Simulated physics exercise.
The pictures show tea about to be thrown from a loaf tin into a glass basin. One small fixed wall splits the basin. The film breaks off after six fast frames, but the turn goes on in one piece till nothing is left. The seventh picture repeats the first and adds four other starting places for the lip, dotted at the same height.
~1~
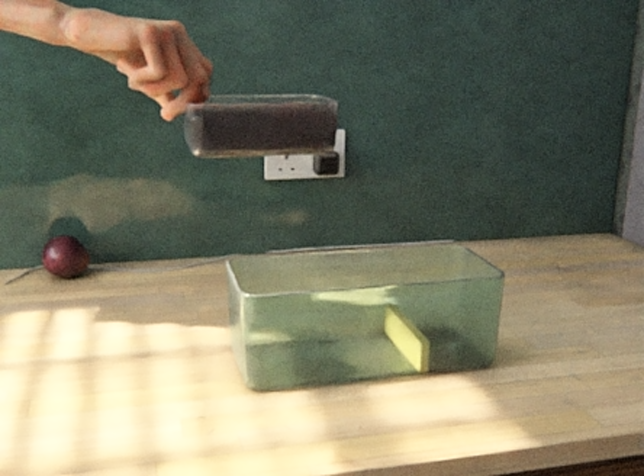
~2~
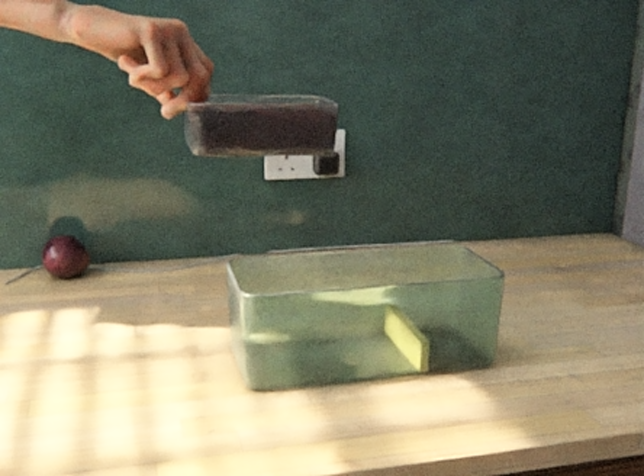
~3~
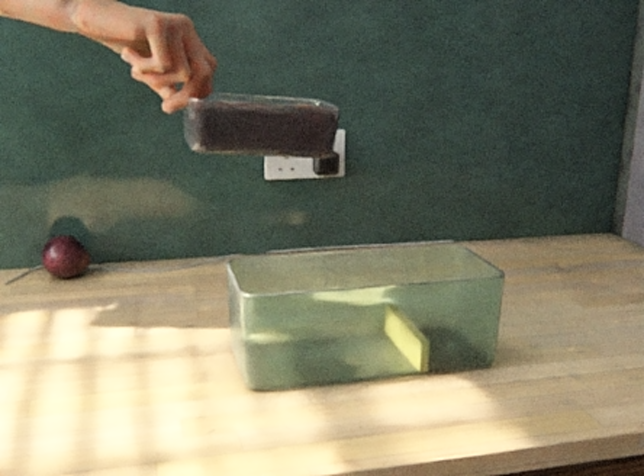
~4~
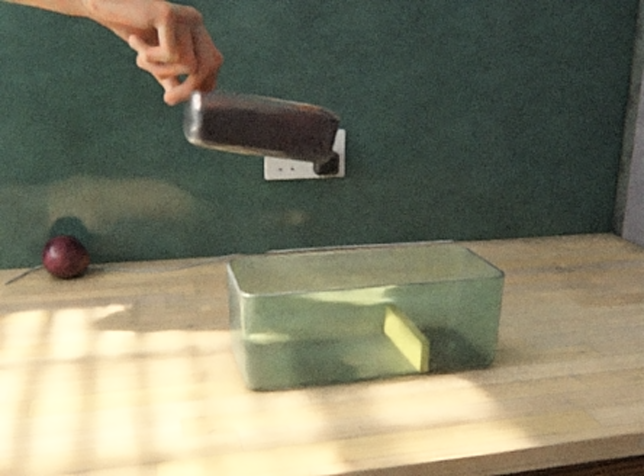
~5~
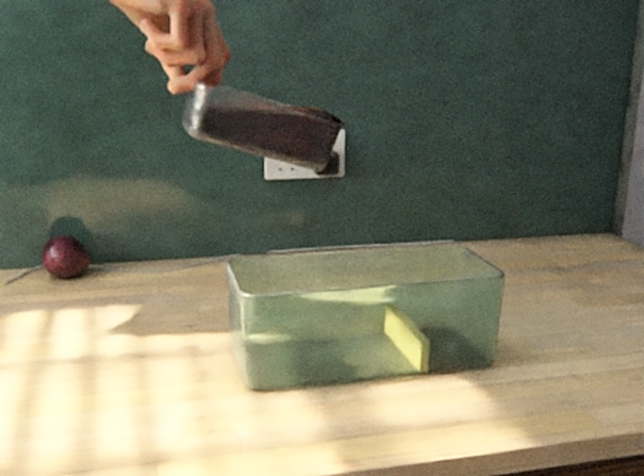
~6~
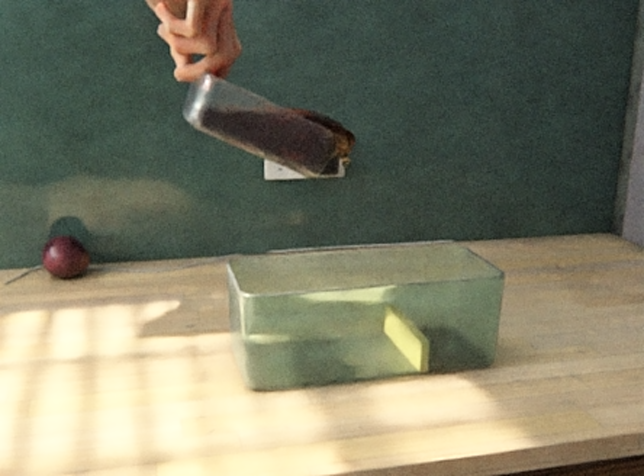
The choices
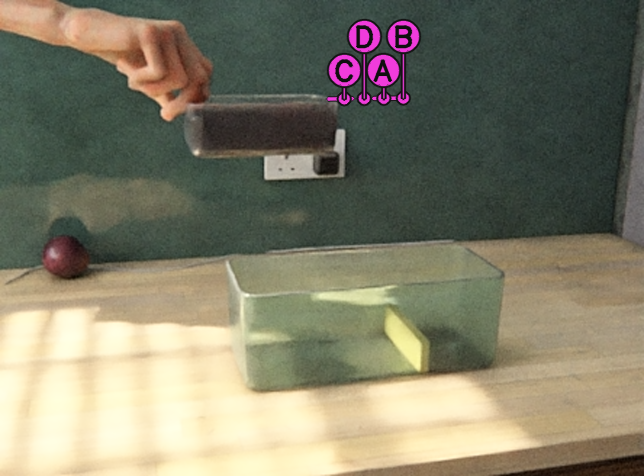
A hand tilting a clear loaf tin of dark tea down to the right above a glass basin, tea starting over its lip.
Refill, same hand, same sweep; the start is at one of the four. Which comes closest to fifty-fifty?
C.
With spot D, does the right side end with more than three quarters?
No, it does not.
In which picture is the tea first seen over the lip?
Picture 5.
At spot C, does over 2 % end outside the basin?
Yes, it does.
On the marked copy, A at (383, 98); B at (403, 98); C at (344, 98); D at (364, 98).
If A is chosen, about 26 % ends left of the wall and 65 % right of it; 9 % is lost outside.
If B is chosen, about 33 % ends left of the wall and 57 % right of it; 10 % is lost outside.
If C is chosen, about 47 % ends left of the wall and 44 % right of it; 9 % is lost outside.
If D is chosen, about 31 % ends left of the wall and 59 % right of it; 10 % is lost outside.
